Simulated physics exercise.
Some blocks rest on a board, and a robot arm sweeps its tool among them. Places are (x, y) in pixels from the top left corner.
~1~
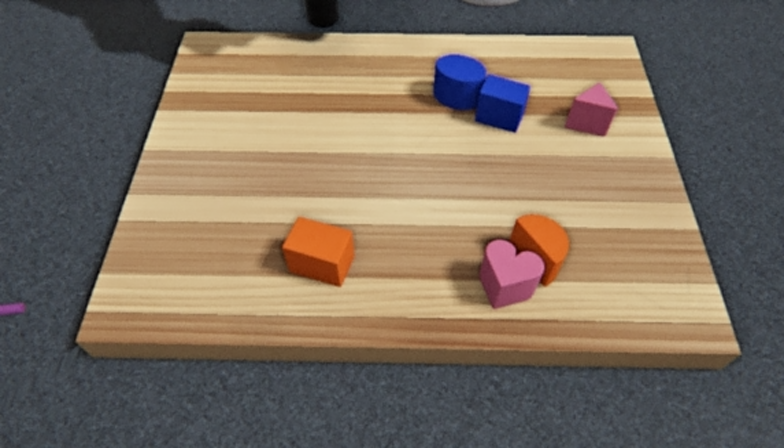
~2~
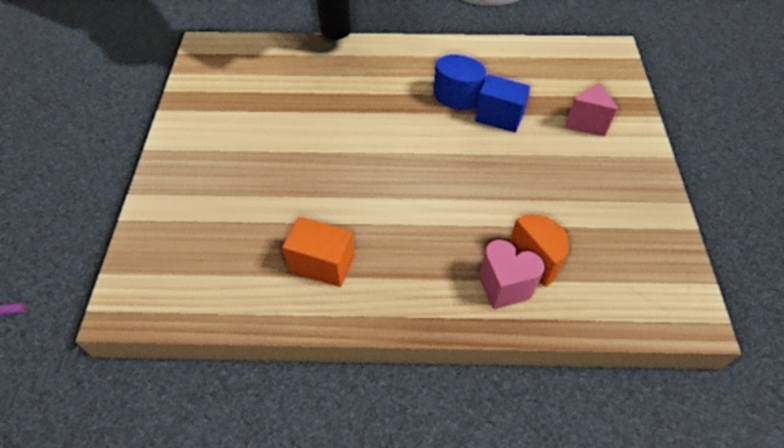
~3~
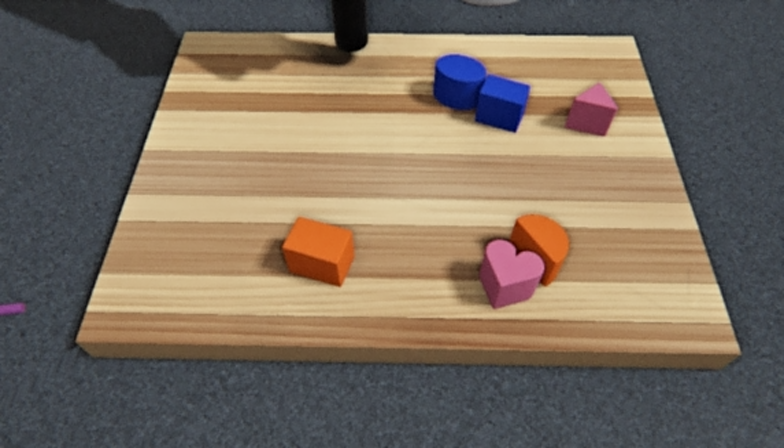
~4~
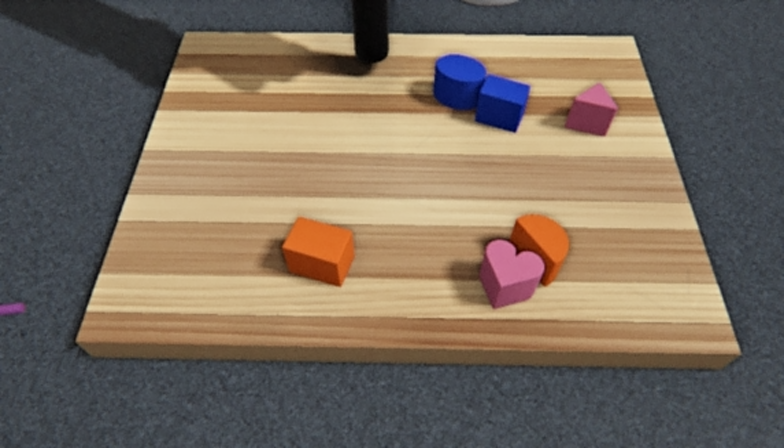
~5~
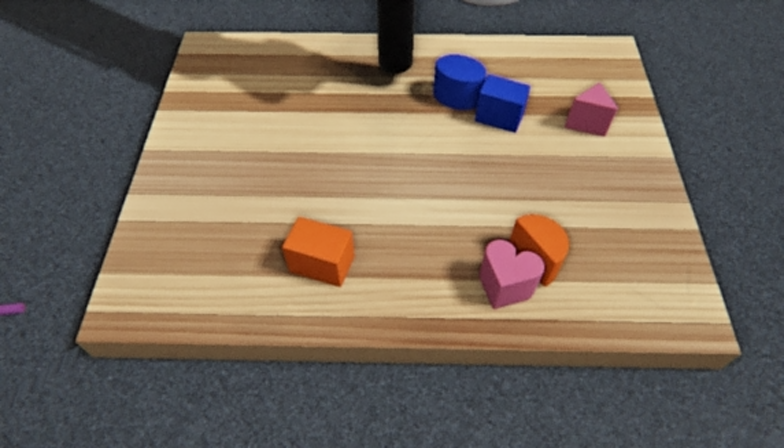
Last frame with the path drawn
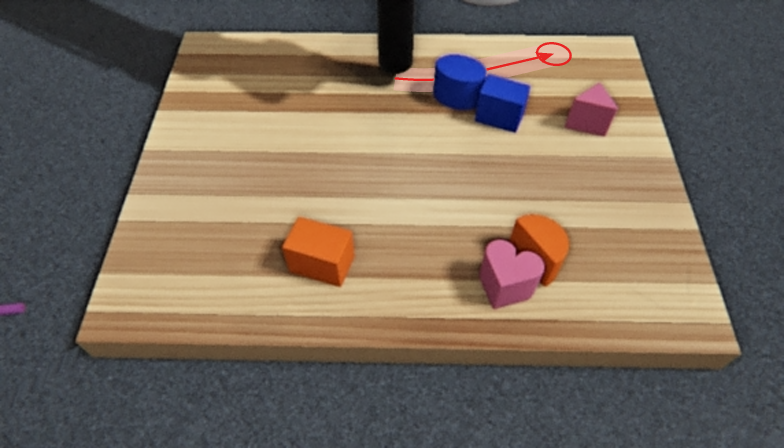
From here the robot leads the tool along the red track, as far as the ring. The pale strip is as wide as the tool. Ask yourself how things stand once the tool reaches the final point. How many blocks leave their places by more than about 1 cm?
2.
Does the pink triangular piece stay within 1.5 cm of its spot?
I expect so.
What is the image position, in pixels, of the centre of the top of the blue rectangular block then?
(527, 103)
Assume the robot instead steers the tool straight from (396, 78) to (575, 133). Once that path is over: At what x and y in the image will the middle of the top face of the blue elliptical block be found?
Its top middle: (578, 72).
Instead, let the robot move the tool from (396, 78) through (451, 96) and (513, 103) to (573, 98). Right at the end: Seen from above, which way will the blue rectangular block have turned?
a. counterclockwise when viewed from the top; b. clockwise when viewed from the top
I'll go with b - clockwise when viewed from the top.
The line goes from (396, 78) through (478, 71) to (554, 54).
On the path given first. One third of the way, tool at (454, 63); blue elliptical block at (490, 68), turned 20° clockwise; blue rectangular block at (522, 97), turned 25° clockwise.
Two thirds of the way, tool at (507, 51); blue elliptical block at (514, 66), turned 65° clockwise; blue rectangular block at (527, 103), turned 30° clockwise.
At the end, tool at (558, 39); blue elliptical block at (514, 66), turned 65° clockwise; blue rectangular block at (527, 103), turned 30° clockwise; pink triangular piece unmoved.
